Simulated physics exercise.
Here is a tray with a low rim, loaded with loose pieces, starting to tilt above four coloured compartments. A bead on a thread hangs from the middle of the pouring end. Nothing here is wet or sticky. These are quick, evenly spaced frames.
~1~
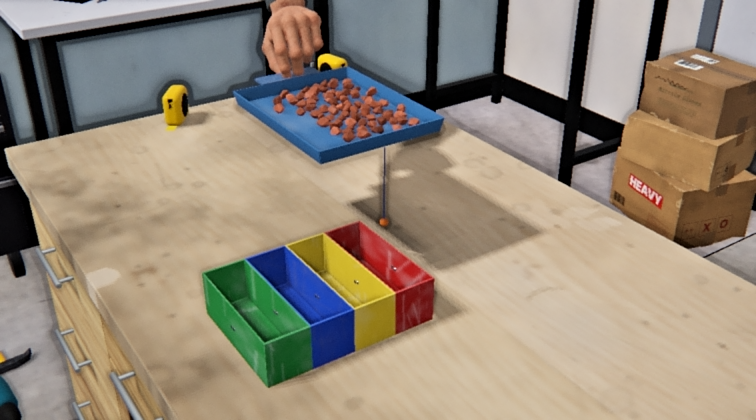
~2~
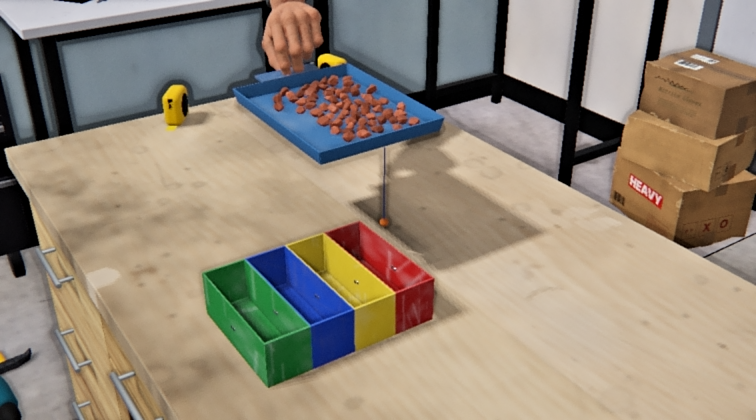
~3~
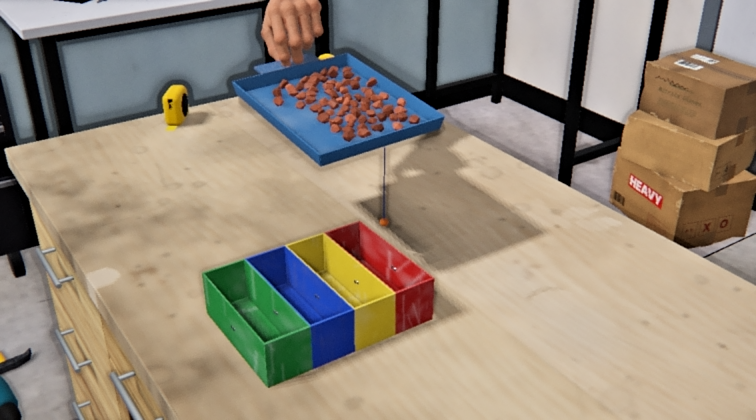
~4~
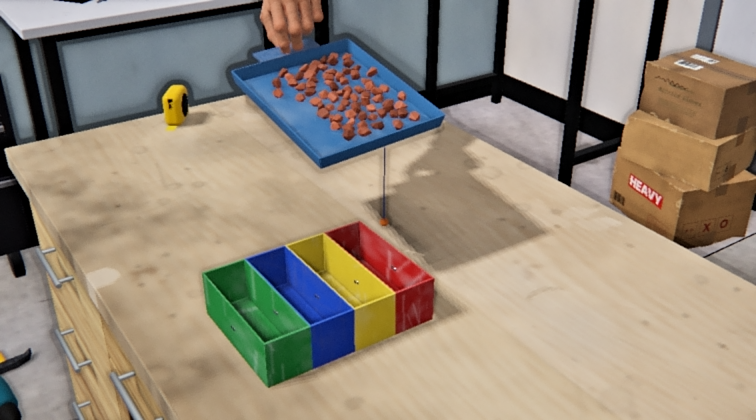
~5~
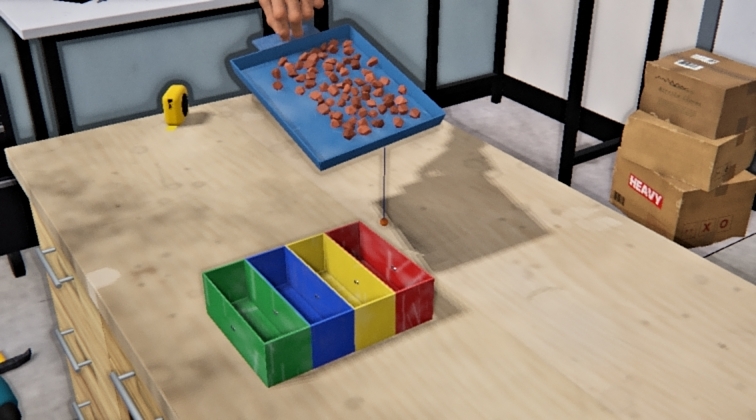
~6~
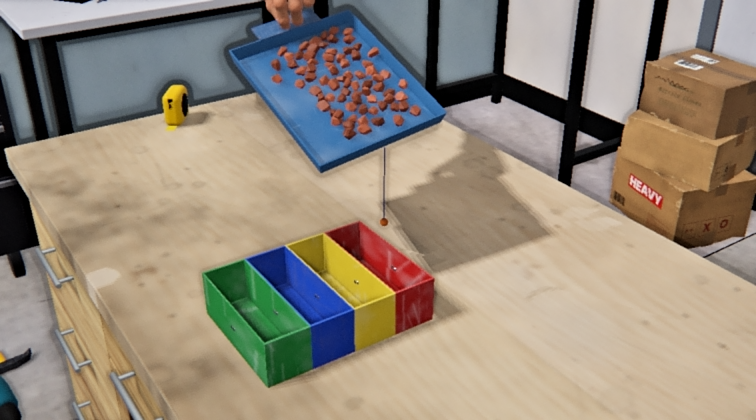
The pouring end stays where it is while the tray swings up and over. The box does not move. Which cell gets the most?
Fullest: The yellow cell.
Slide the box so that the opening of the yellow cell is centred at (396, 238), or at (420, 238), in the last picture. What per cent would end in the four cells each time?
In turn 100 and 90 in a hundred.
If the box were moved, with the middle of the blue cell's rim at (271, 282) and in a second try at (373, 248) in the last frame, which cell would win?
The first try: The red cell. The second: The green cell.
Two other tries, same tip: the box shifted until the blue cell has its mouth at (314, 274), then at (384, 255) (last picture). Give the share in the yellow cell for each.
First some 60, then 0 per cent.
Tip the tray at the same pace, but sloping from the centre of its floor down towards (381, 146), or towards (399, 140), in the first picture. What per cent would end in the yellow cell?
About 10 and 0 per cent.
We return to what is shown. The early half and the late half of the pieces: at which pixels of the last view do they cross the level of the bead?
Around (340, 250) and then (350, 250).
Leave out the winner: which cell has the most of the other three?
Second comes the red one.
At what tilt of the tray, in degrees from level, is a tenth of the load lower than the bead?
Near 80 degrees.
Soon, tray tipped steeply; nearly all on the tray; a stray few falling or outside the box.
A while on, tray tipped past a quarter turn; about a quarter on the tray; about a third in the yellow cell; about a quarter in the red cell; about a quarter falling or outside the box.
Towards the end, tray tipped past a quarter turn; about two thirds in the yellow cell; about a quarter in the red cell; a small part falling or outside the box.
Finally, tray tipped past a quarter turn; about two thirds in the yellow cell; about a quarter in the red cell; none in the green cell; none in the blue cell; a small part outside the box.
